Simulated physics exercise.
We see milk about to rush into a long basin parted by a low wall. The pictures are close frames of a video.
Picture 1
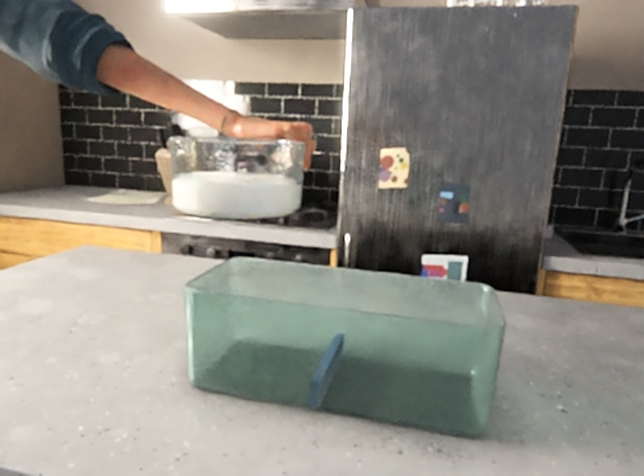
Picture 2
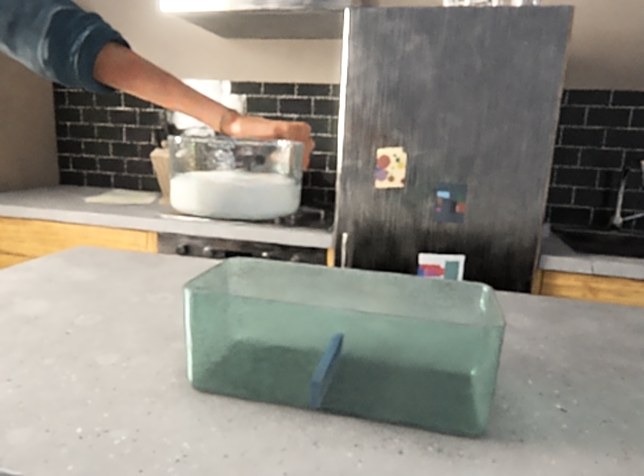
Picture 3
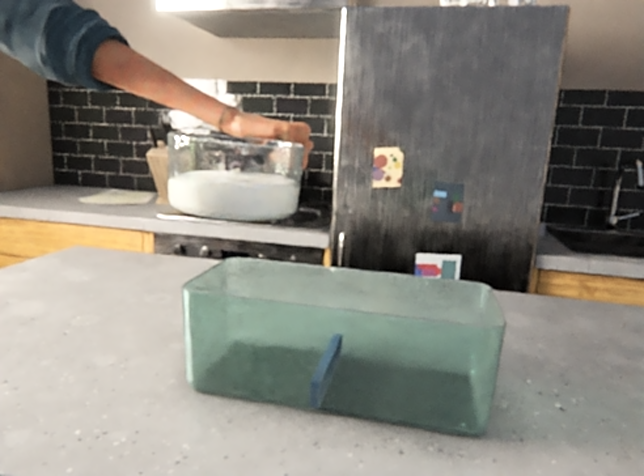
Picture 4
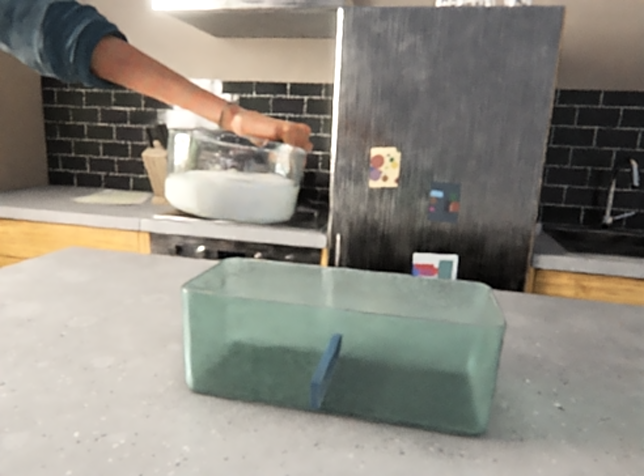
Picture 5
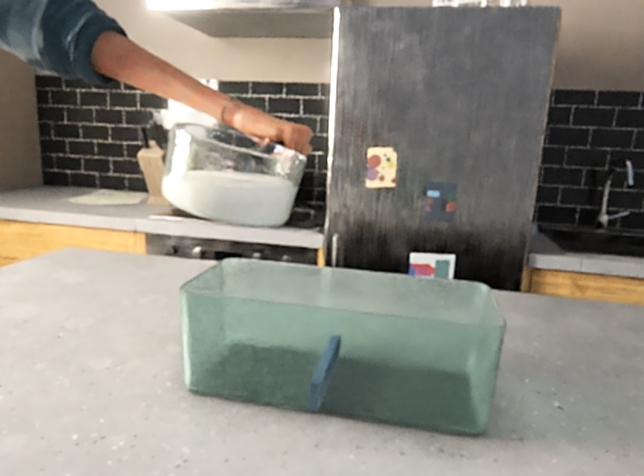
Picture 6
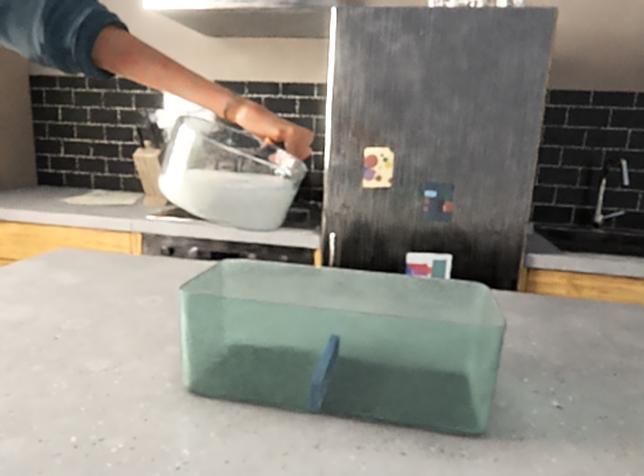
At the start, a hand holds a clear container of white liquid level behind a long, greenish see-through basin with a low blue divider on a grey counter. The hand then gradually tilts the container down to the right, while the basin stays still and the background shifts slightly left.
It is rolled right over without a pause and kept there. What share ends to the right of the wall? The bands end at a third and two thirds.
The share right of the wall is from a third to two thirds.
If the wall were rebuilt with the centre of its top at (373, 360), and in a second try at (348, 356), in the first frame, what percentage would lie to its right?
The first gives 5 %, the second 20 %.
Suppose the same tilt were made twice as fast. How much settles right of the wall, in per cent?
It comes to 35 per cent or so.
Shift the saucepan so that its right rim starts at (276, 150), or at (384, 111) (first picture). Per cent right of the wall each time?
Near 10 % and 95 %.
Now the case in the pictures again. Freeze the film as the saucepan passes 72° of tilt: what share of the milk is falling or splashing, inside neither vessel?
Roughly 25 in a hundred.
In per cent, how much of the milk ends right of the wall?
Close to 50 per cent.
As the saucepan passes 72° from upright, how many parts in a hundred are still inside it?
Near 65 %.
A moment on, the saucepan is tipped part way and 63 per cent is still to pour, 3 is left of the wall and 9 right of it.
Next, the saucepan is tipped right over and 14 per cent is still to pour, 31 is left of the wall and 46 right of it.
Then the saucepan is tipped right over and 0 per cent is still to pour, 51 is left of the wall and 47 right of it.
Later the saucepan is tipped right over and 0 per cent is still to pour, 52 is left of the wall and 48 right of it.
At rest 52 per cent lies left of the wall, 48 right of it and 0 outside.
